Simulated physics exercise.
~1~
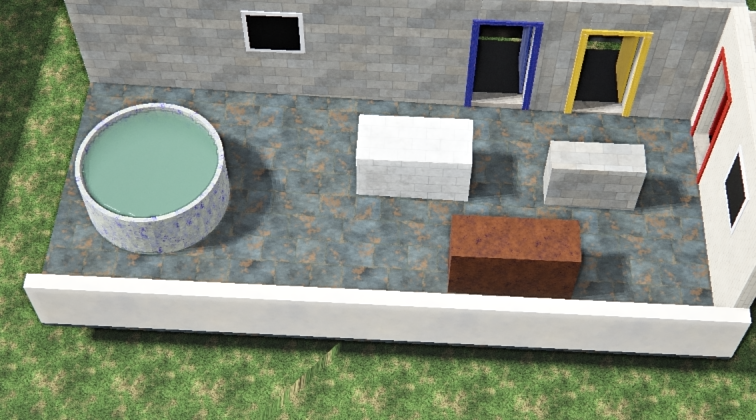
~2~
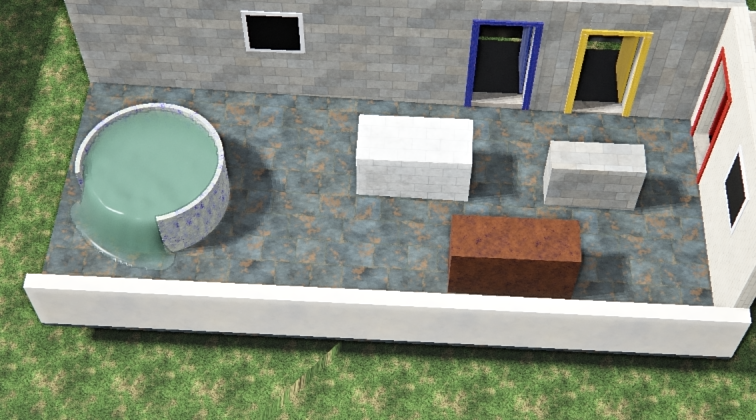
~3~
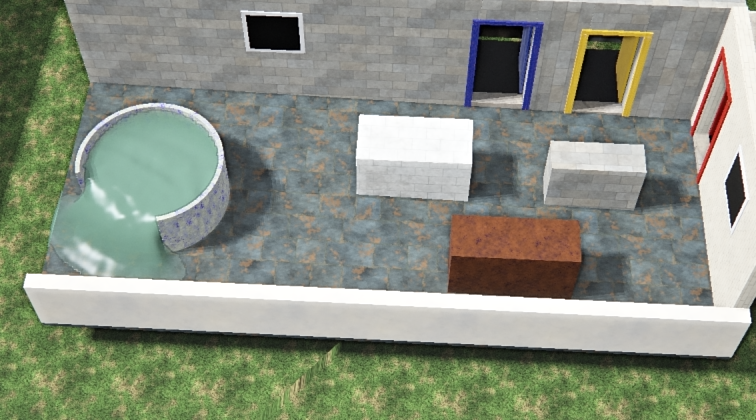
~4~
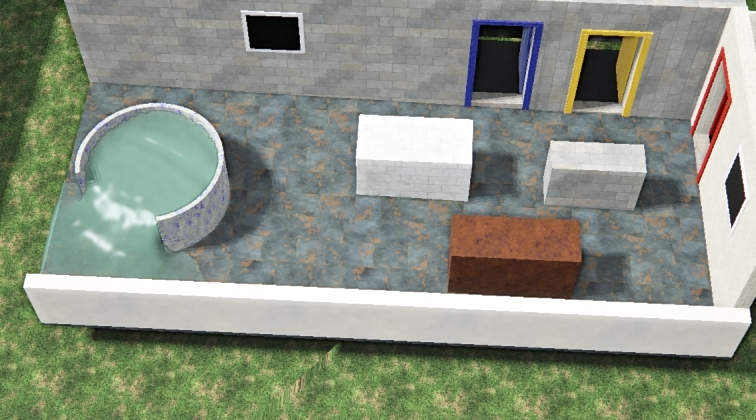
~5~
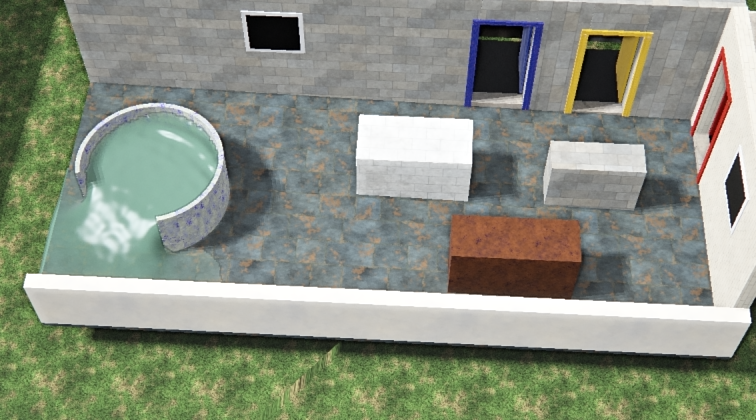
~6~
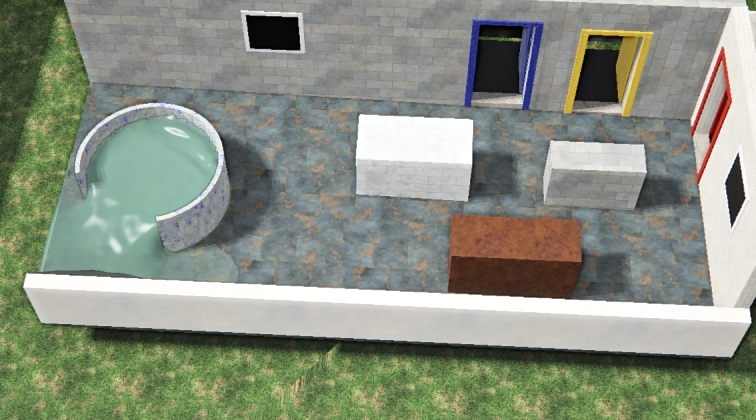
A round stone pool breaks open at its front left and water spreads across the floor.
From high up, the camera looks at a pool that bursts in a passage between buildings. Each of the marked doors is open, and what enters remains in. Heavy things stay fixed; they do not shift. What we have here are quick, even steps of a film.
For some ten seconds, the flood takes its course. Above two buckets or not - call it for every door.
Blue door: Not above two buckets; red door: Not above two buckets; yellow door: Not above two buckets.
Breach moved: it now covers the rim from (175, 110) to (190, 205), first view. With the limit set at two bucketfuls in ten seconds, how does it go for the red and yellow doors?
Per door - red: Exceeds, yellow: Exceeds.
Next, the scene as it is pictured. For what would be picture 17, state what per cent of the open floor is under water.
My estimate is close to 30 per cent.
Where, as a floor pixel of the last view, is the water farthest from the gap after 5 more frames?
Roughly at (387, 314).
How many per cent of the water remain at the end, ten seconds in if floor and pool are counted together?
I'd estimate close to 40 per cent.
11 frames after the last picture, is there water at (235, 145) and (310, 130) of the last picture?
Untouched, then untouched.
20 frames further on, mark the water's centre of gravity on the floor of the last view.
At roughly (230, 232).
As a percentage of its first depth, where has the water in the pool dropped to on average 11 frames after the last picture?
Around 34 percent.
A moment on, water covers 15 % of the floor; the blue door not reached, the red door not reached, the yellow door not reached.
Next, water covers 30 % of the floor; the blue door not reached, the red door not reached, the yellow door not reached.
Then, water covers 40 % of the floor; the blue door not reached, the red door not reached, the yellow door not reached.
Later, water covers 60 % of the floor; the blue door wet at the sill, nothing in, the red door not reached, the yellow door wet at the sill, nothing in.
In the end, water covers 65 % of the floor; the blue door wet at the sill, nothing in, the red door wet at the sill, nothing in, the yellow door under two buckets in.
